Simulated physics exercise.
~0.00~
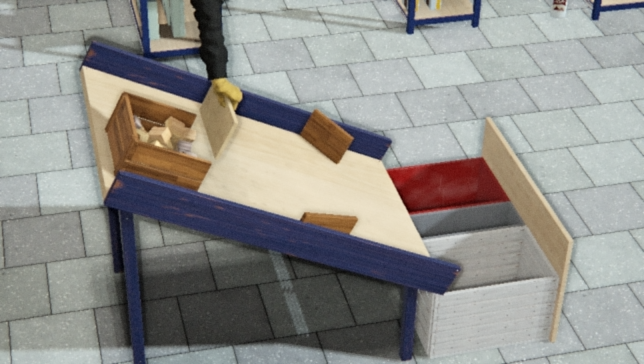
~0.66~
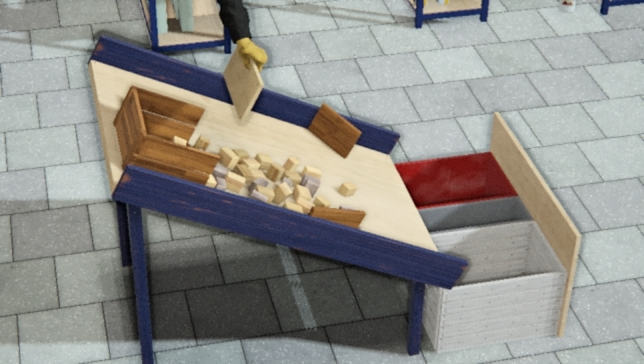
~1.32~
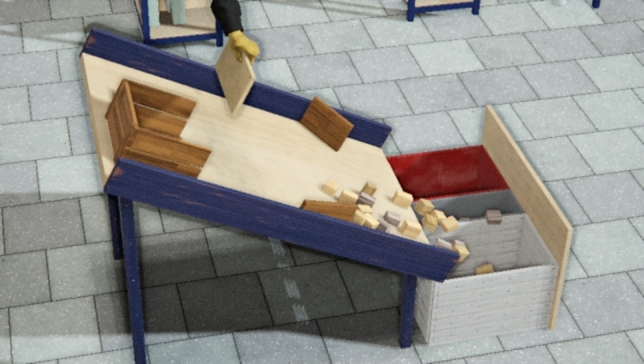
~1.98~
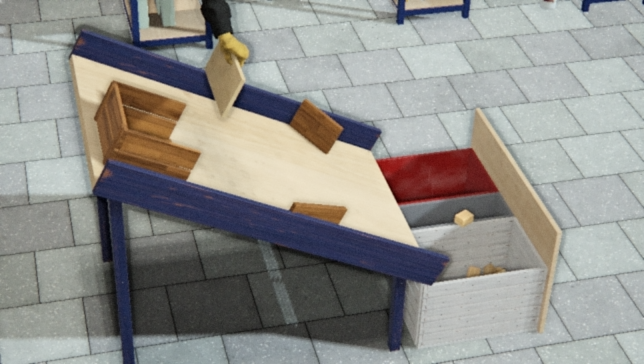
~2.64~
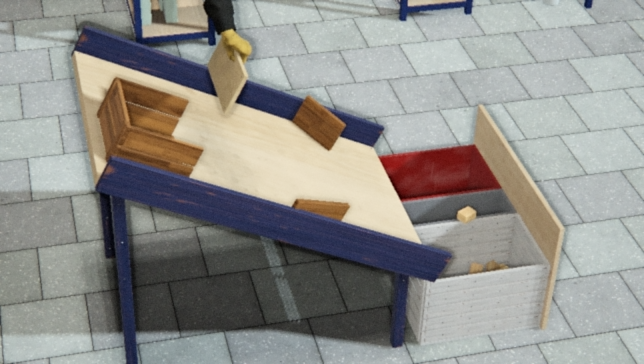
On a paved floor, a gloved hand lifting a gate and wooden blocks tumbling down a sloping table into grey and white bins.
